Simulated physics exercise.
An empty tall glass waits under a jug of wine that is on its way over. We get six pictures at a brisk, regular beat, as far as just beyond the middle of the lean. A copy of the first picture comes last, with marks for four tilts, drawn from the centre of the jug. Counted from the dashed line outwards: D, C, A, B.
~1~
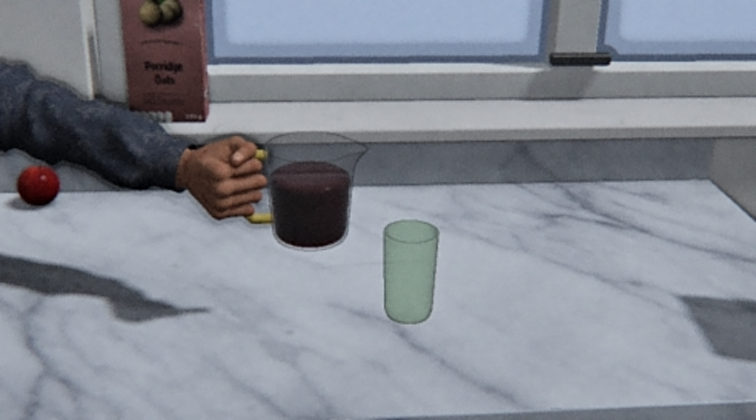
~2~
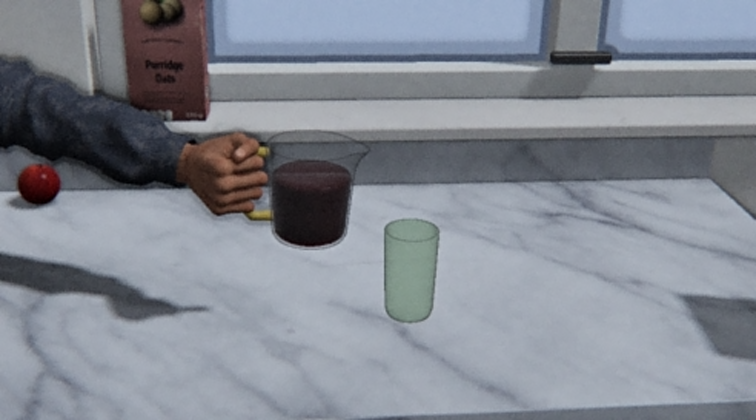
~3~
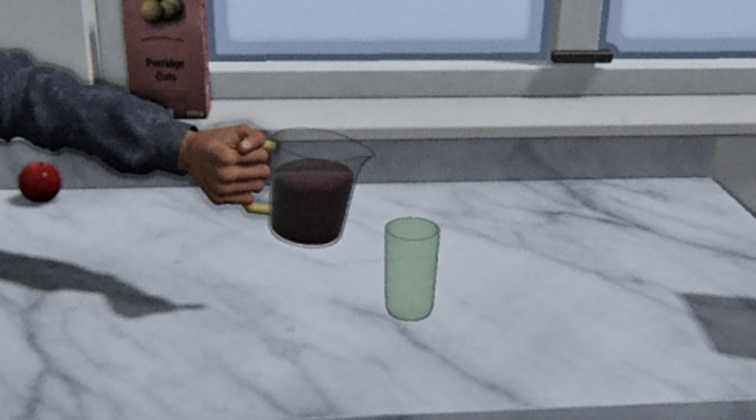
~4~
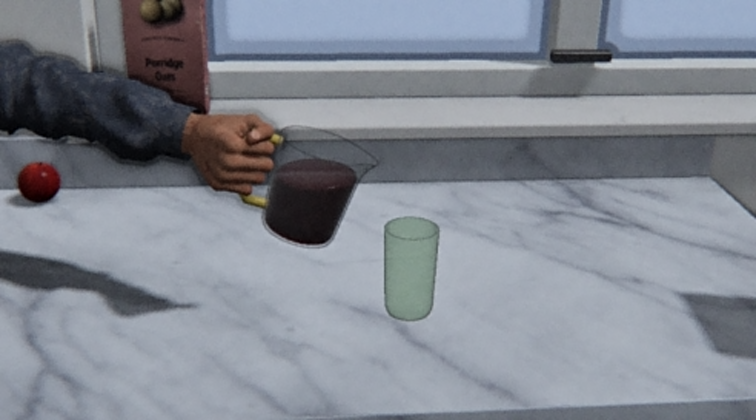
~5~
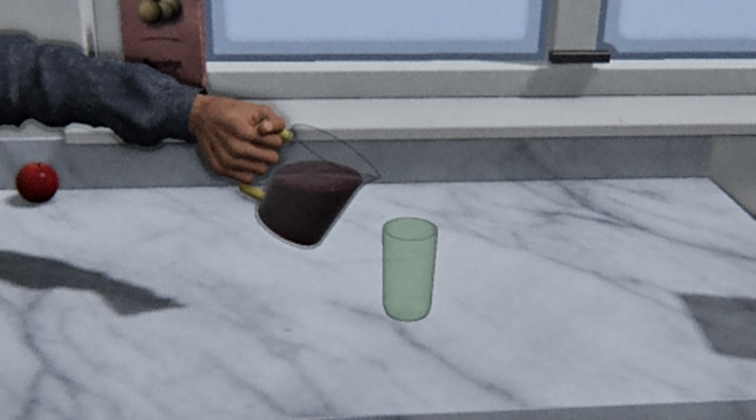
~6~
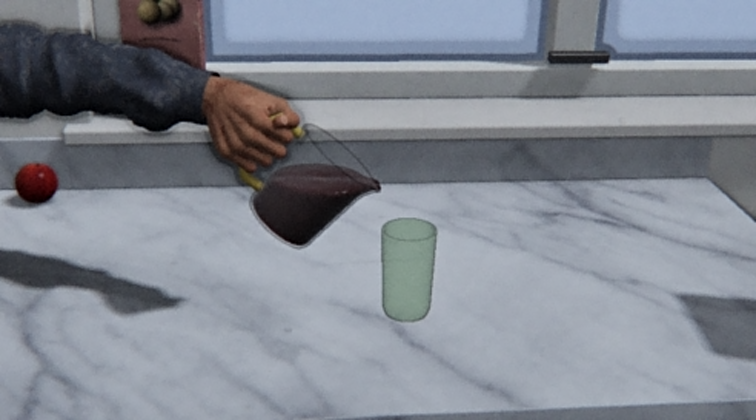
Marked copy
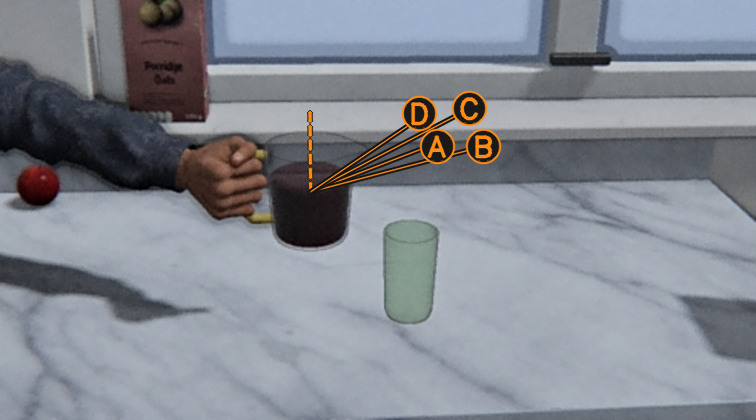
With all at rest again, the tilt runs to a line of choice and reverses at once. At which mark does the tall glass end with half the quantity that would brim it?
D beats the others.
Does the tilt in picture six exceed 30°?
Yes.
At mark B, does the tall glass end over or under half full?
Over half.
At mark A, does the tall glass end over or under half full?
Over half.
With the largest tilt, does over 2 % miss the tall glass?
Yes, it does.
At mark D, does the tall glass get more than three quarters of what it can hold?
No, less.
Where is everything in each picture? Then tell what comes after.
Upright, lip at (366, 148); rim of the tall glass round (411, 231); nothing has left yet.
Tipped about 2°, lip at (368, 149); nothing has left yet.
Tipped about 8°, lip at (373, 153); nothing has left yet.
Tipped about 17°, lip at (377, 162); nothing has left yet.
Tipped about 28°, lip at (379, 175); nothing has left yet.
Tipped about 40°, lip at (380, 189); nothing has left yet.
On the marked copy, A at (419, 149); B at (466, 150); C at (454, 116); D at (407, 126).
For mark A, the tall glass ends with about 87 % of what it can hold; 6 % of the wine is spilt.
For mark B, the tall glass ends with about 77 % of what it can hold; 25 % of the wine is spilt.
For mark C, the tall glass ends with about 72 % of what it can hold.
For mark D, the tall glass ends with about 48 % of what it can hold.
